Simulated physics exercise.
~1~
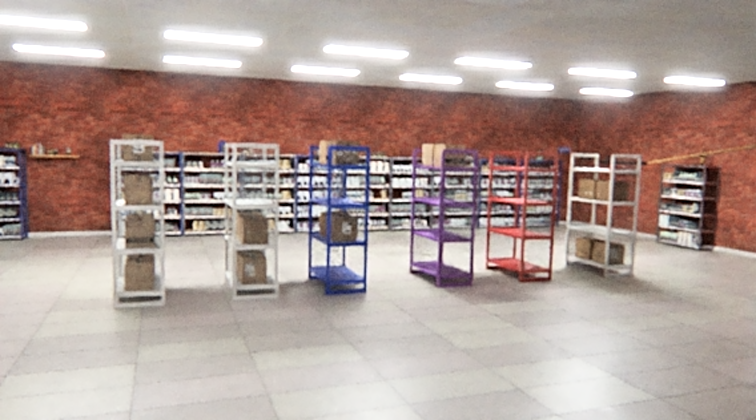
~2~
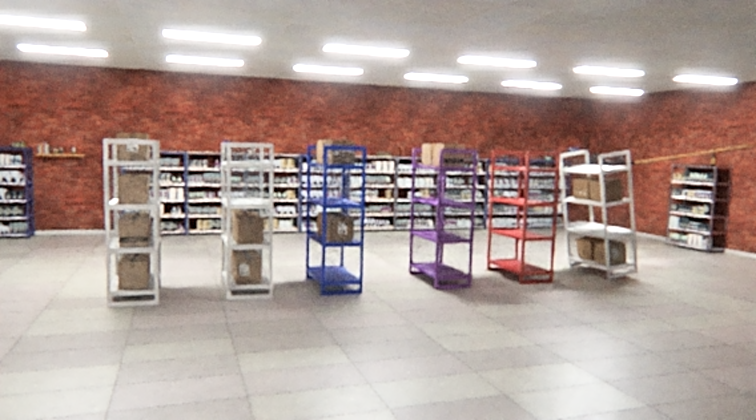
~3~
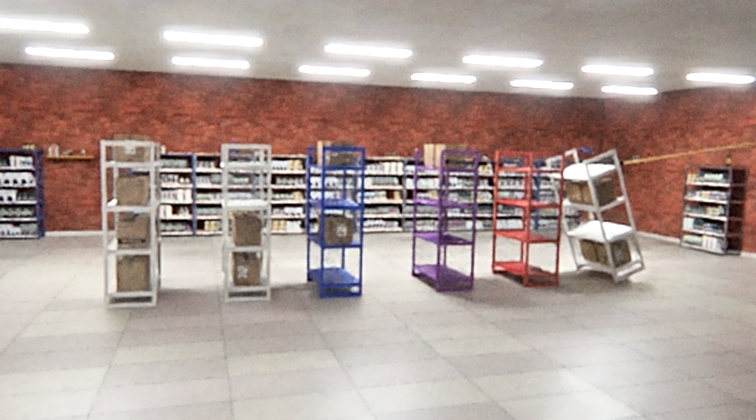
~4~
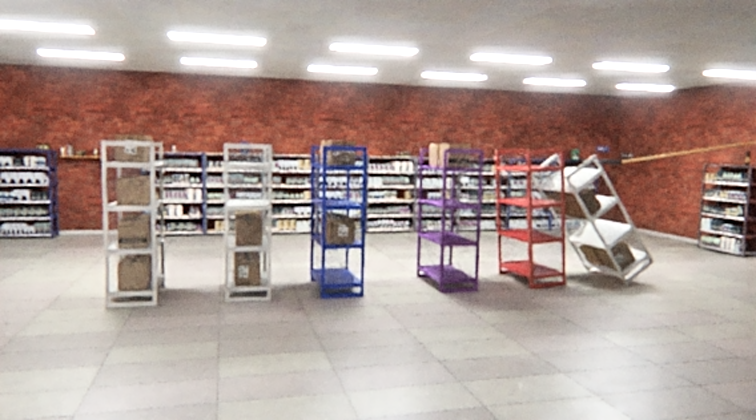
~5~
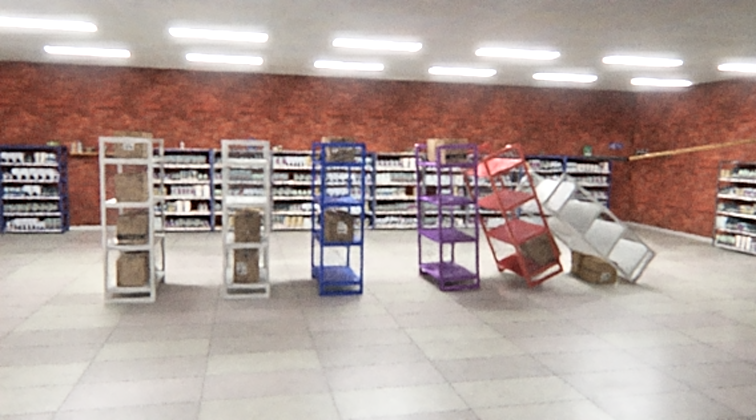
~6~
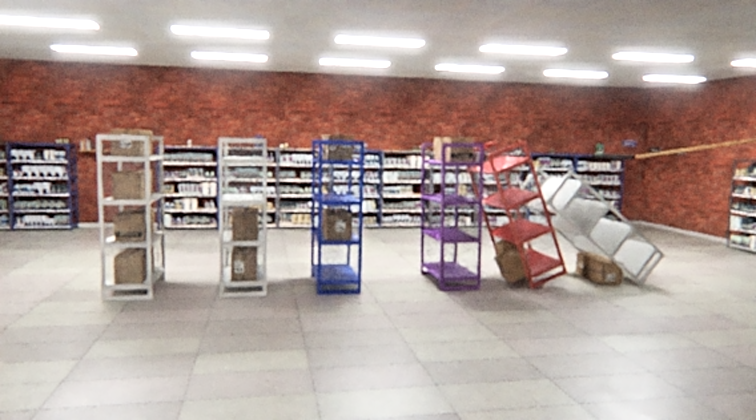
The video shows six open shelf units standing in a row in a store-like room as the white one at the right end tips left into the red unit, spilling cartons. The red unit tilts and ends leaning against the purple one, which stays upright with the others.
